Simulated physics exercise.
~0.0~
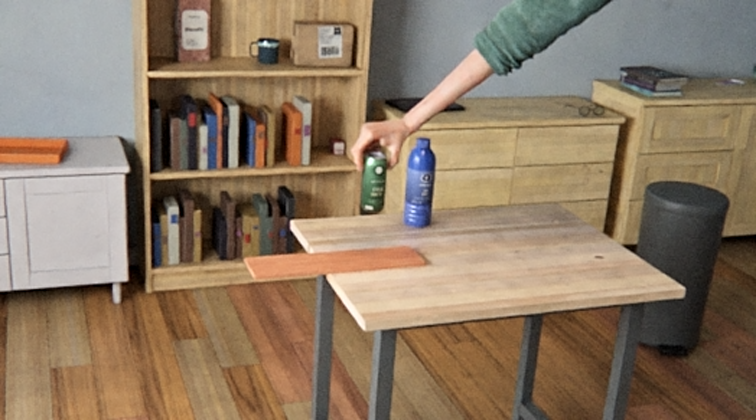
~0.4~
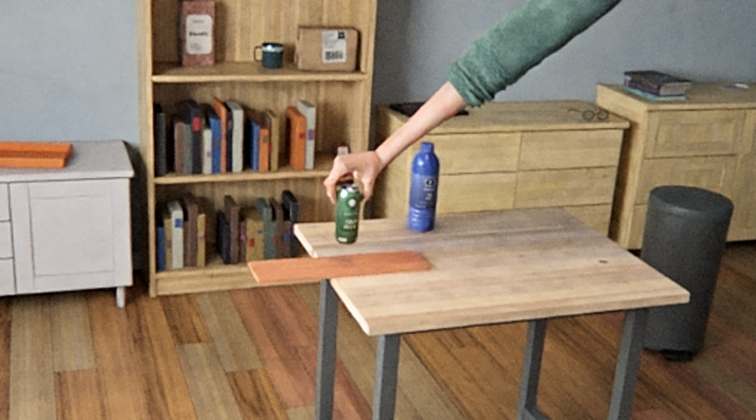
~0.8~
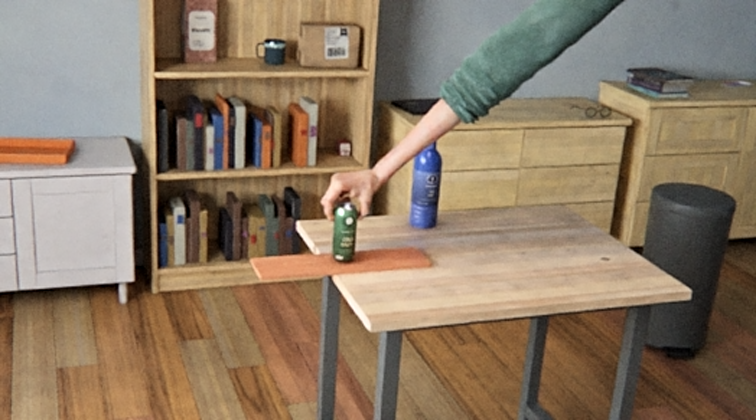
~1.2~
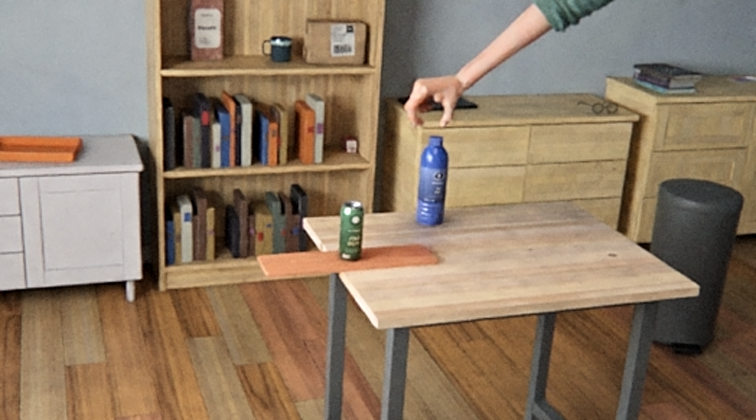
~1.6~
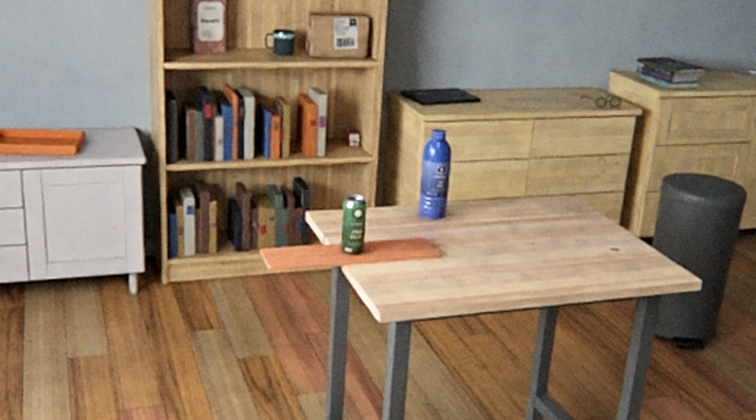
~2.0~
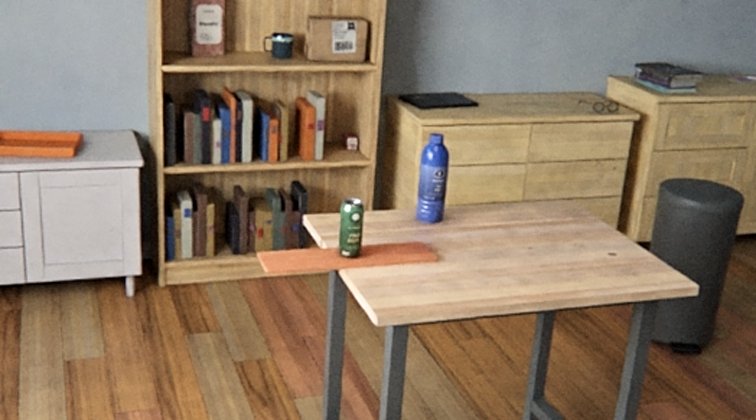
The video shows a hand lowering a green can onto an orange board that sticks out past the left end of a wooden table, near a blue bottle. The hand lets go and withdraws, and the can stays upright on the board, which remains balanced.
